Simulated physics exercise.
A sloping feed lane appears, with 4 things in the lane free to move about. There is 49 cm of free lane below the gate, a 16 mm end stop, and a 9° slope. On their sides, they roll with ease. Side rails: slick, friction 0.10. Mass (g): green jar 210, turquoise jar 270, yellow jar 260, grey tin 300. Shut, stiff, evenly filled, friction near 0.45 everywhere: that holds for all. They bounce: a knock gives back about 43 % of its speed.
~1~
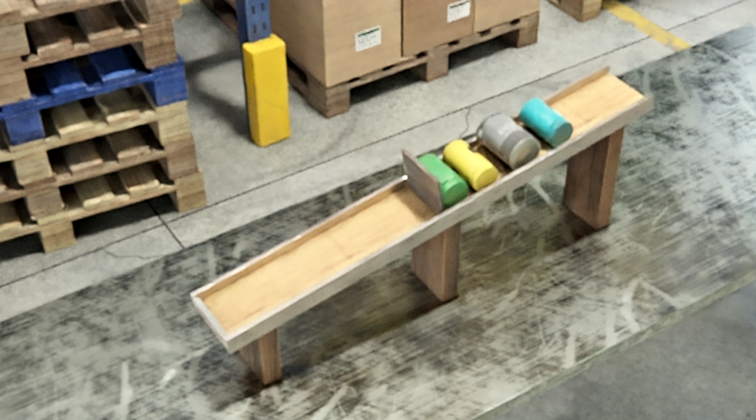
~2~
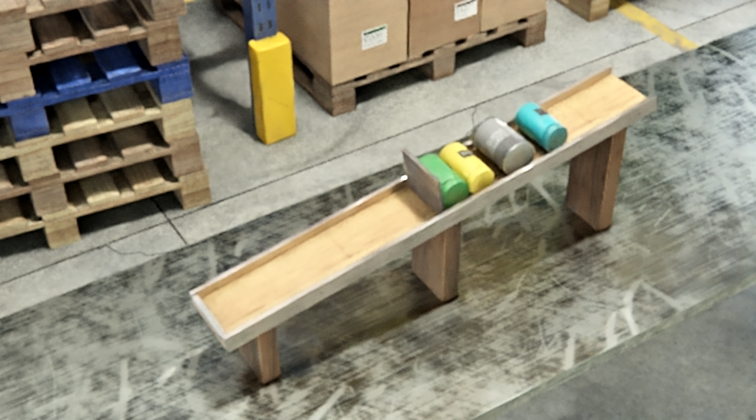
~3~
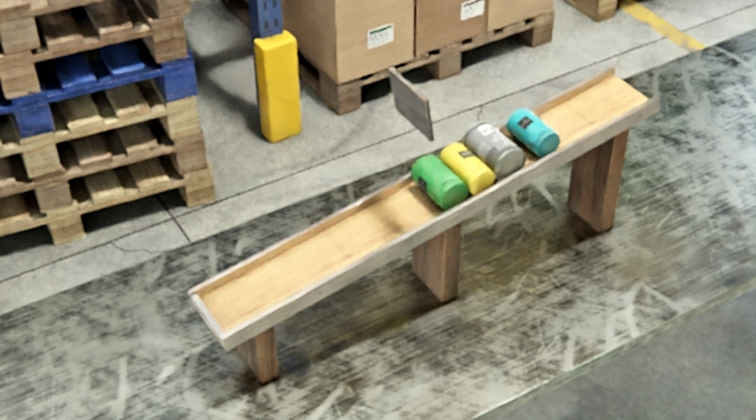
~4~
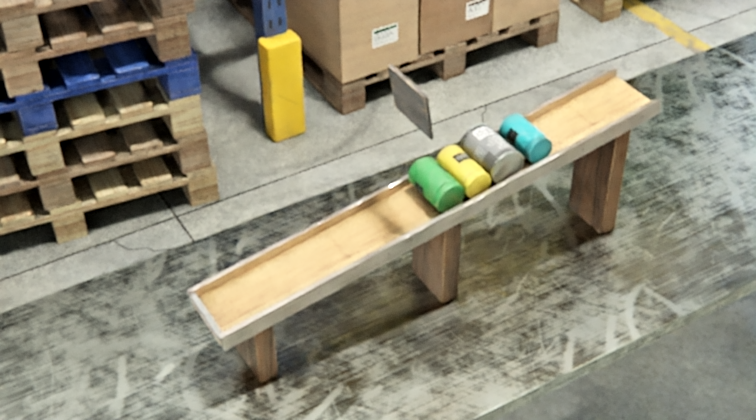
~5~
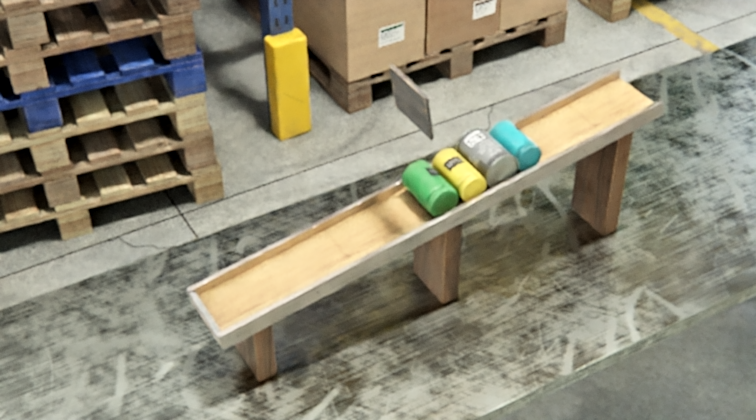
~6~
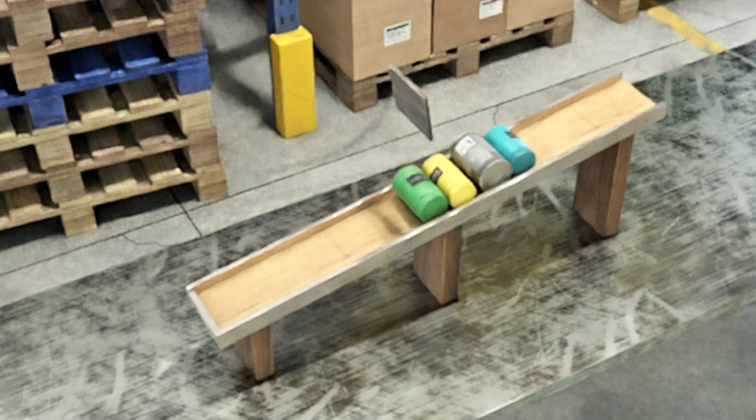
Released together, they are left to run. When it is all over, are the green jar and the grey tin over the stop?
The green jar clears the end, the grey tin stops in the lane.
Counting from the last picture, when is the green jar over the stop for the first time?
About 0.8 seconds.
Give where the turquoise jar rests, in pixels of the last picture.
End point: Approx. (252, 281).
Then, 0.80 s after the last picture, green jar now over the stop; grey tin near (269, 269).
Then, 2.30 s after the last picture, yellow jar now over the stop; grey tin stopped near (218, 294); turquoise jar stopped.
At rest, over the stop, green jar and yellow jar; the other 2 in the lane. In the last view, grey tin near (218, 294).
